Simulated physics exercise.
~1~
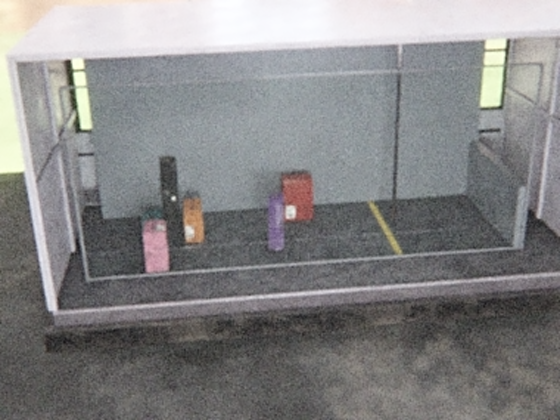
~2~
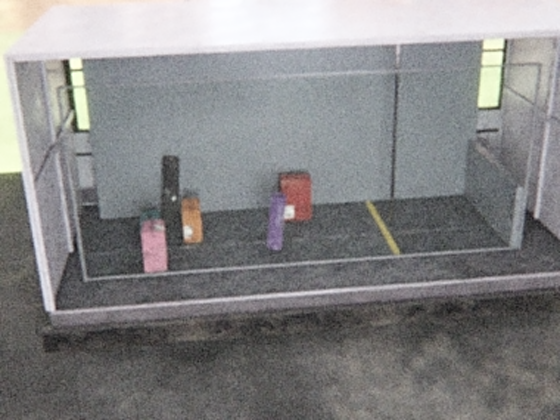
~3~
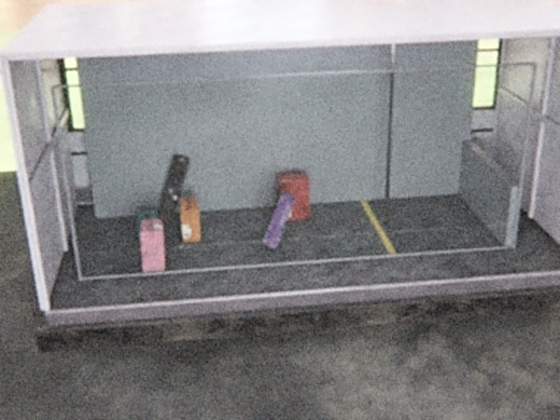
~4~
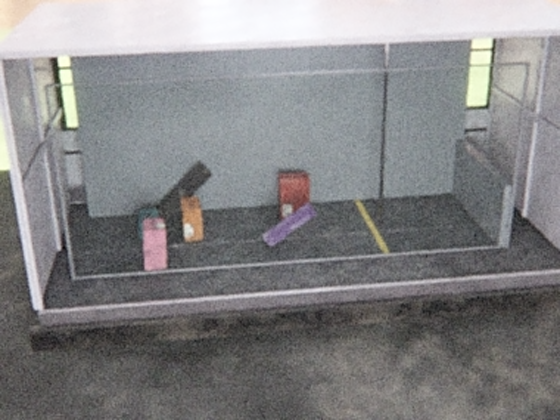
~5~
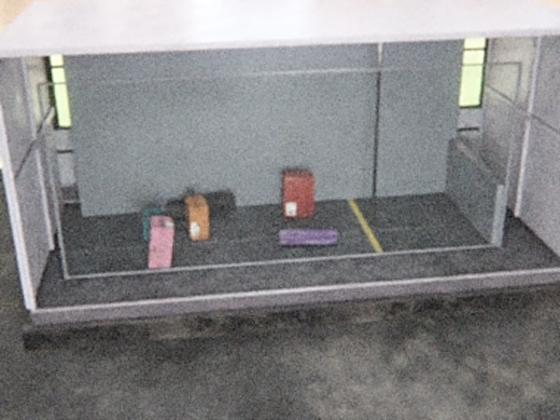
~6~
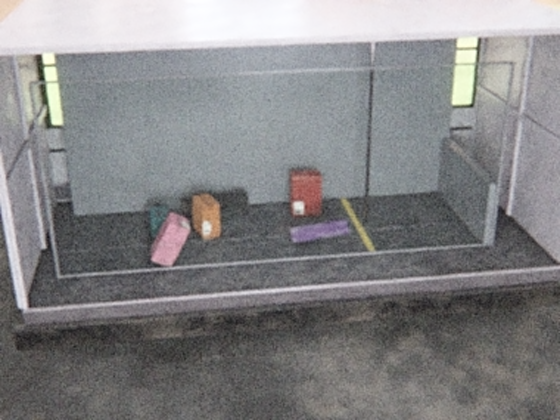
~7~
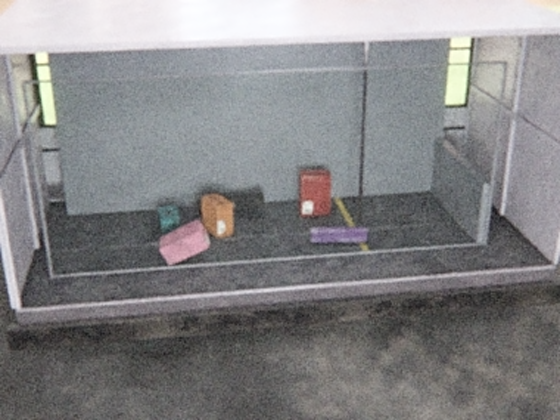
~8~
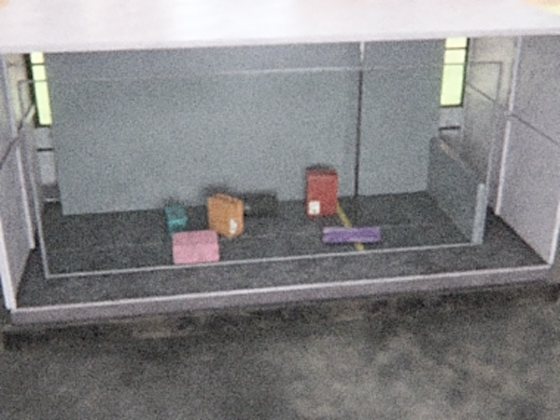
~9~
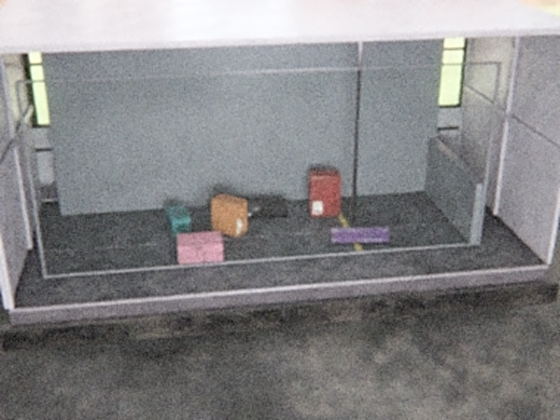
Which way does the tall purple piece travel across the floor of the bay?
It moves to the right, tipping over and then sliding on its side.
Purple, black and pink pieces toppling right in an open bay, then sliding with others, only the purple reaching the yellow line.
